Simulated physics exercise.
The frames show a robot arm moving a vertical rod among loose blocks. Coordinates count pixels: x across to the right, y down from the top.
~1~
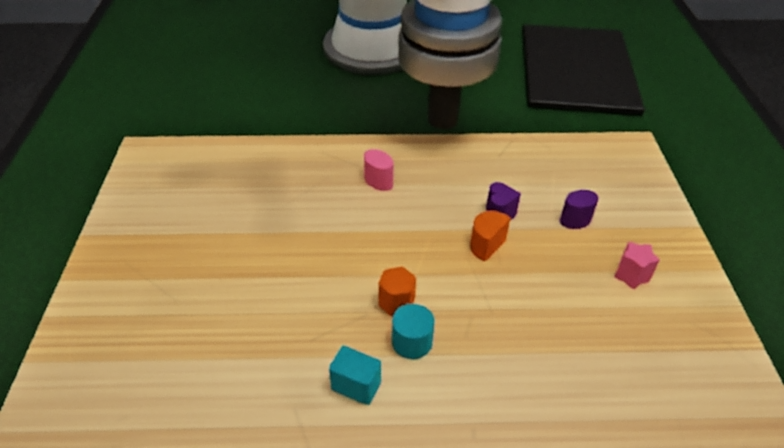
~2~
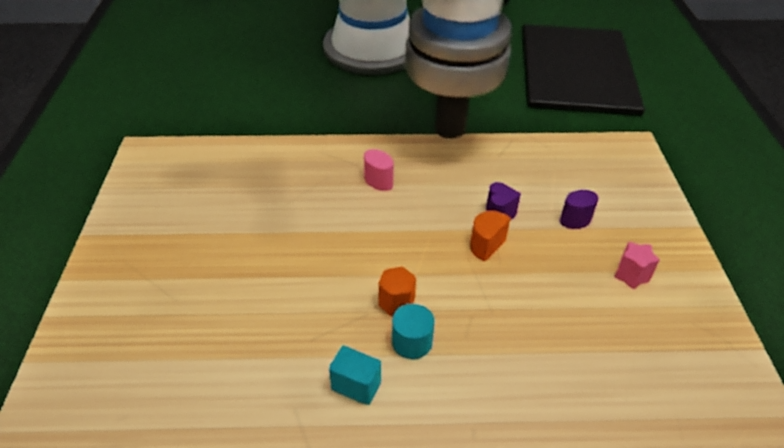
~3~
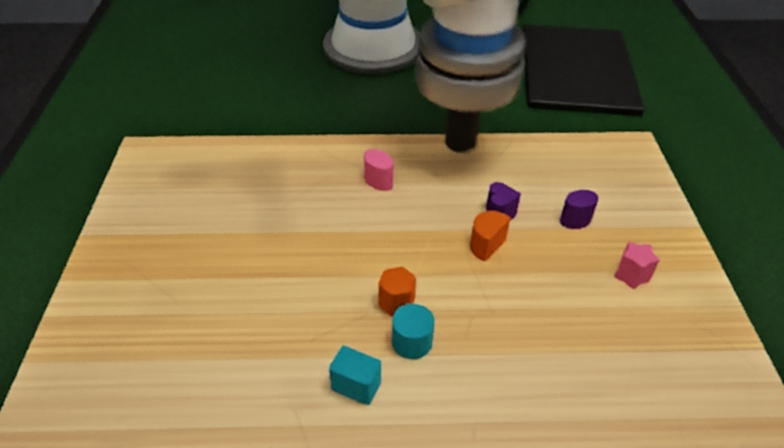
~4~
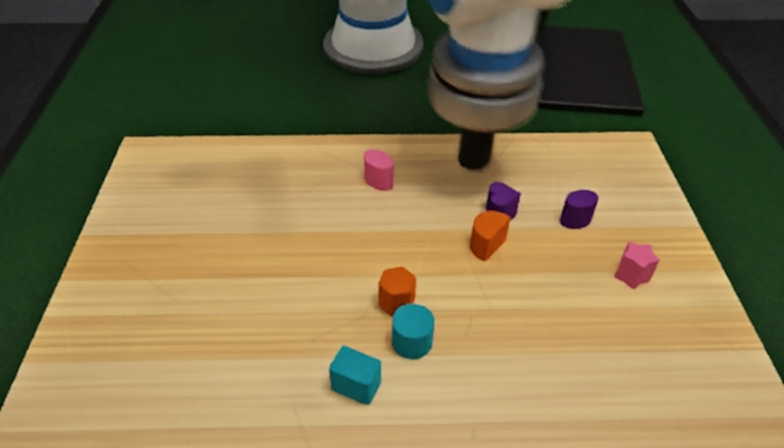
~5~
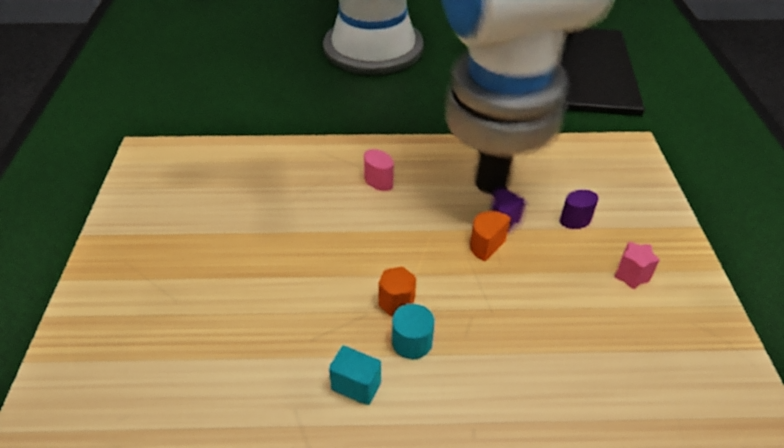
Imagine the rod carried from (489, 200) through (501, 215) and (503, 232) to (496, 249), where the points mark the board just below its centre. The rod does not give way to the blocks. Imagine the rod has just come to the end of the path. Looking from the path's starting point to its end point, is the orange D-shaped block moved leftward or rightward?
It moves off to the right.
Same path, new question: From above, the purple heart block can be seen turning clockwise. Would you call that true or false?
The statement is incorrect.
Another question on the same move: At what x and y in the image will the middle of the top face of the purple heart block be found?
Its top centre lands on (533, 240).
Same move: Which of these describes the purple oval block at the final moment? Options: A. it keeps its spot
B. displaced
That would be A.
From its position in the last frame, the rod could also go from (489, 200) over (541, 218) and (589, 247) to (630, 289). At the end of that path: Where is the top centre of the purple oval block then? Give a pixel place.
My prediction: (609, 204).
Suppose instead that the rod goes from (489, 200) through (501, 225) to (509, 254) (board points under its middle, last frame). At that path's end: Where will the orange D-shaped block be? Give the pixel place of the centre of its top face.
Most likely (487, 246).
On the path given first. Halfway along, rod (507, 208); orange D-shaped block (491, 227), turned 25° clockwise; purple heart block (529, 225), turned 15° anticlockwise.
At the end, rod (500, 233); orange D-shaped block (478, 245), turned 45° clockwise; purple heart block (533, 240), turned 80° anticlockwise; purple oval block still.
